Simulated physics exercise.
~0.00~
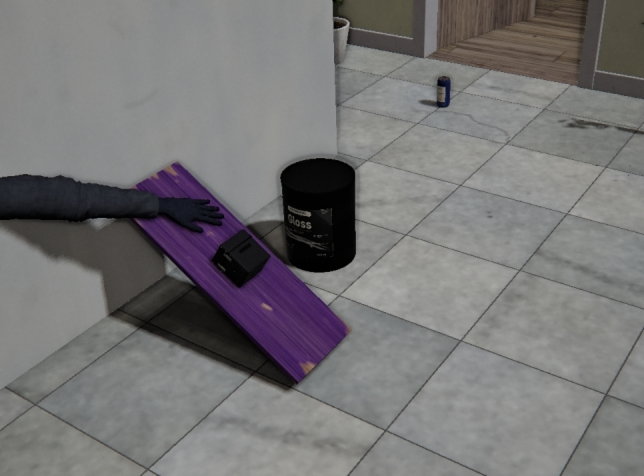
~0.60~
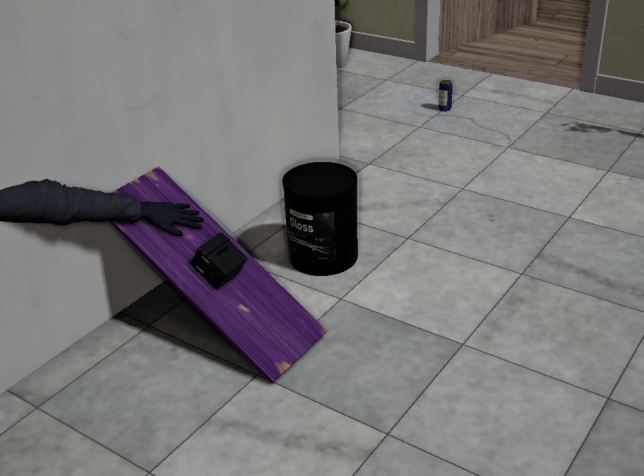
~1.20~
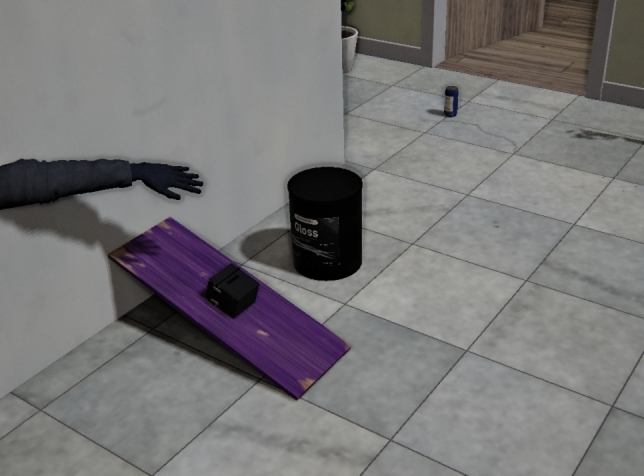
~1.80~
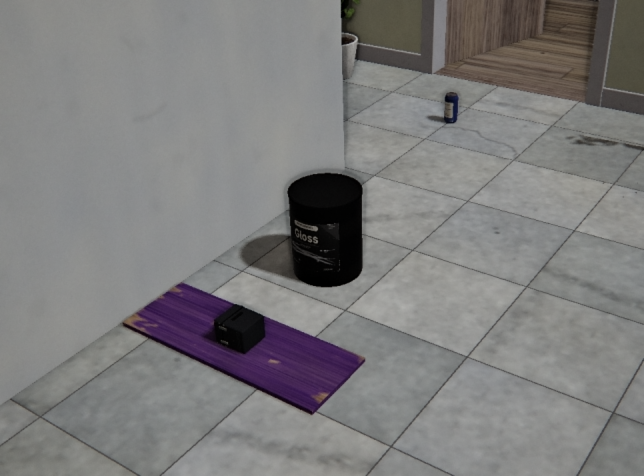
A purple board with chipped edges leans at a slant near a pale wall, a small black box resting on its face, seen from above by a slightly swaying camera. Around it spreads a grey tiled floor, with a black pail just to the right and a small dark blue can farther back near a wooden-floored doorway. A dark-gloved hand reaches in from the left and steadies the board, which shifts slightly left. The hand then lets go and draws back as the board sinks lower. Finally the board lies flat on the tiles, the box still on it and the pail unmoved.
